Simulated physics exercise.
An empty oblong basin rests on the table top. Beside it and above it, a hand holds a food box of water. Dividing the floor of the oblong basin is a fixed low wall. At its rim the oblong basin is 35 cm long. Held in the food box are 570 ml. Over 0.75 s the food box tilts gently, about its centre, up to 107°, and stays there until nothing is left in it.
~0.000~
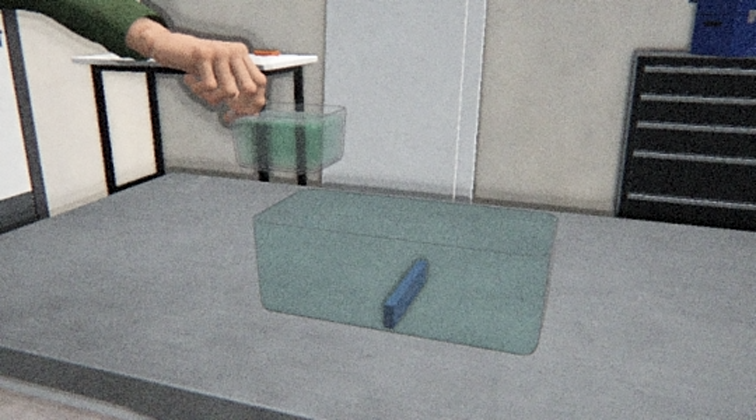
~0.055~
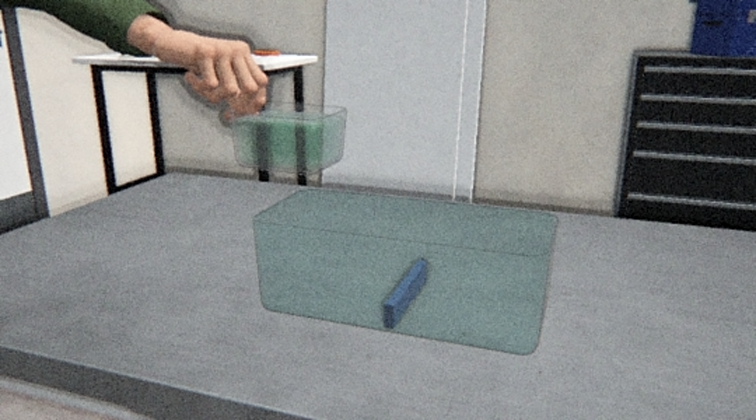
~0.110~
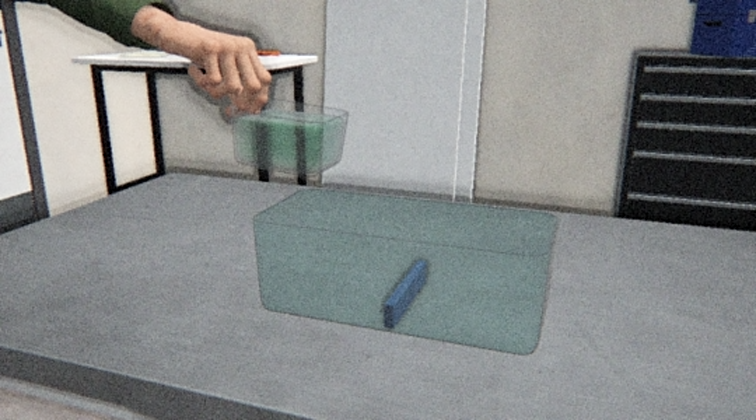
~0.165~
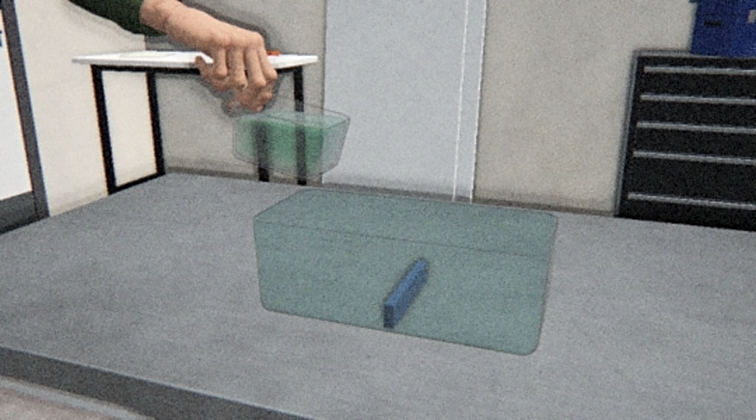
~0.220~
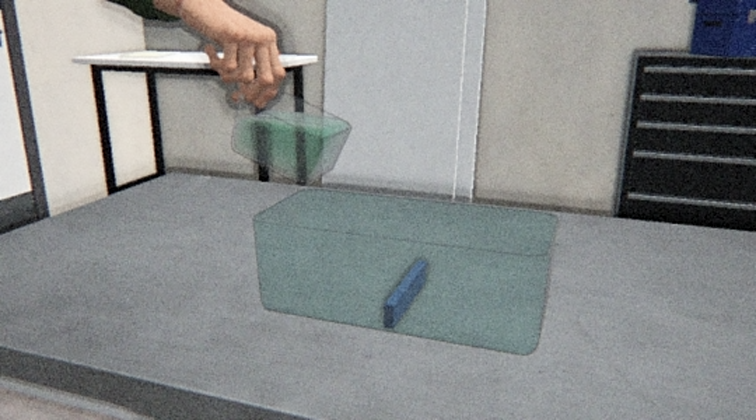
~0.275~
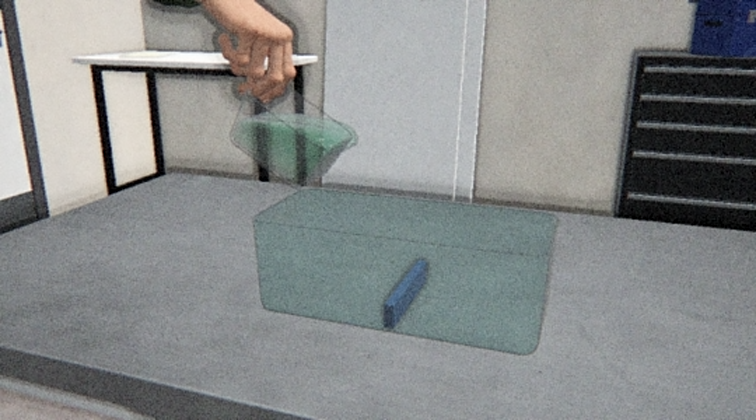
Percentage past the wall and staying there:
11 percent.
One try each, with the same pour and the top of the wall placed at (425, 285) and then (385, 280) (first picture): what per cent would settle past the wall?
In order, 15 and 40 per cent.
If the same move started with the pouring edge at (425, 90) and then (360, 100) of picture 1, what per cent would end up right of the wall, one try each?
Try 1: Approx. 90 %; try 2: Approx. 55 %.
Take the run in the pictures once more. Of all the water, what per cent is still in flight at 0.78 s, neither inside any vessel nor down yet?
In-air share: About 3 %.
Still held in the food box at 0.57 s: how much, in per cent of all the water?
Near 20 in a hundred.
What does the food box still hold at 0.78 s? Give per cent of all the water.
About 3 % is still there.
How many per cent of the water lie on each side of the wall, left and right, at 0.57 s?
I'd say about 56 left and about 0 right.
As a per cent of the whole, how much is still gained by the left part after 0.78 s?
Change: Approx. 1 %.
By 0.57 s the tilt is 92° and 20 per cent is still to pour, 56 is left of the wall and 0 right of it.
By 0.78 s the tilt is 107° and 3 per cent is still to pour, 87 is left of the wall and 7 right of it.
By 1.01 s the tilt is 107° and 0 per cent is still to pour, 89 is left of the wall and 11 right of it.
By 1.25 s the tilt is 107° and 0 per cent is still to pour, 88 is left of the wall and 11 right of it.
At rest 88 per cent lies left of the wall, 11 right of it and 1 outside.
